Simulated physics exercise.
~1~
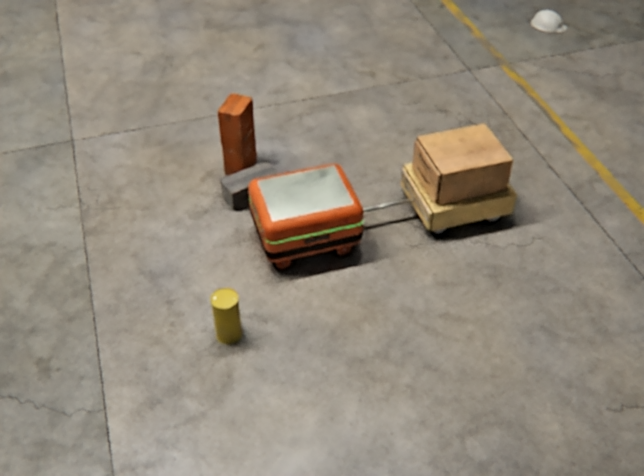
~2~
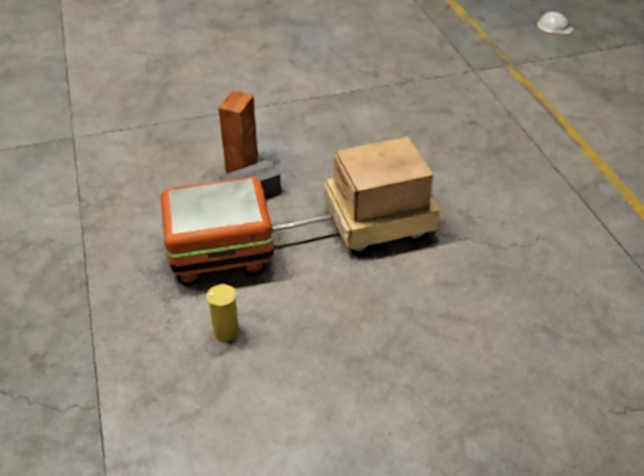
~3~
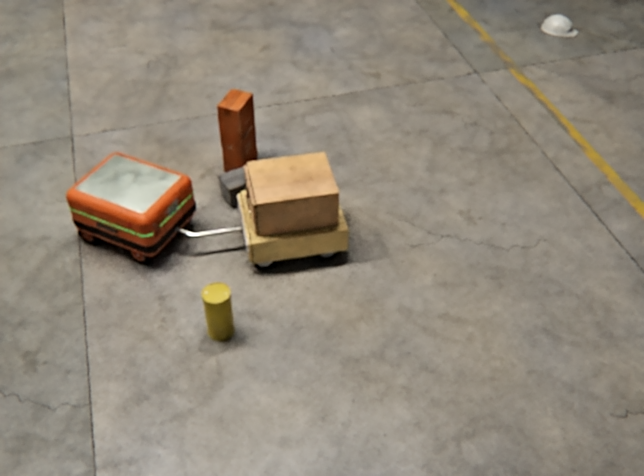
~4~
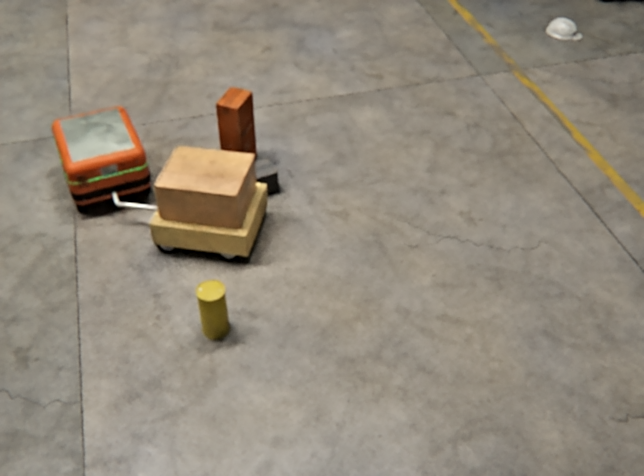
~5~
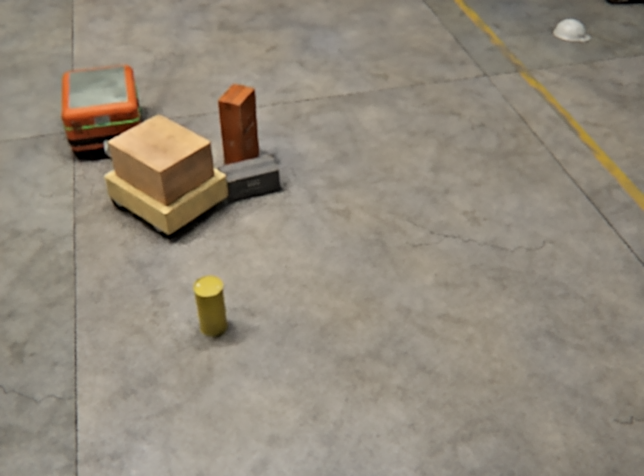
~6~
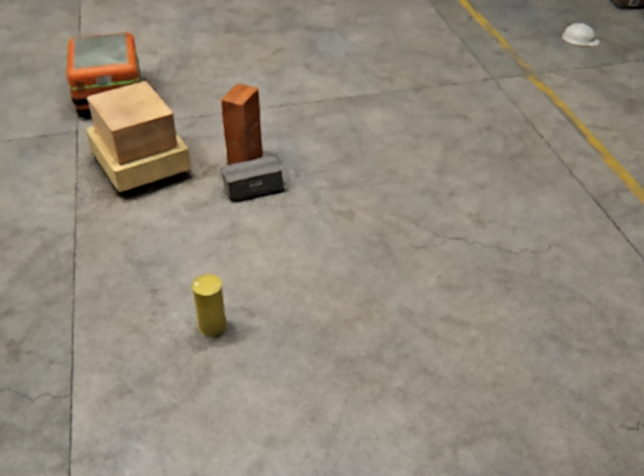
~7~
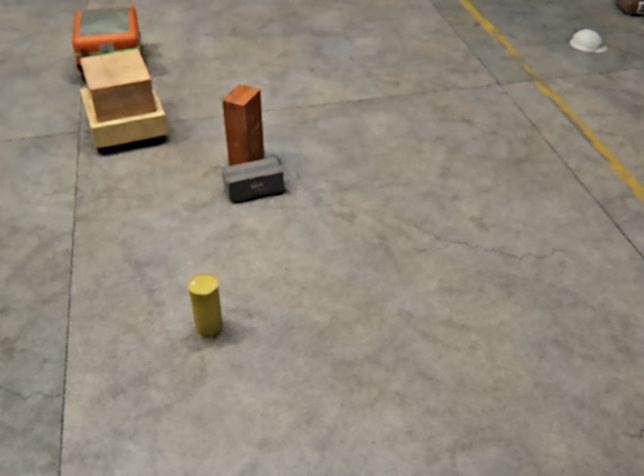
An orange tug pulls a boxed cart left, then turns up past the still objects.
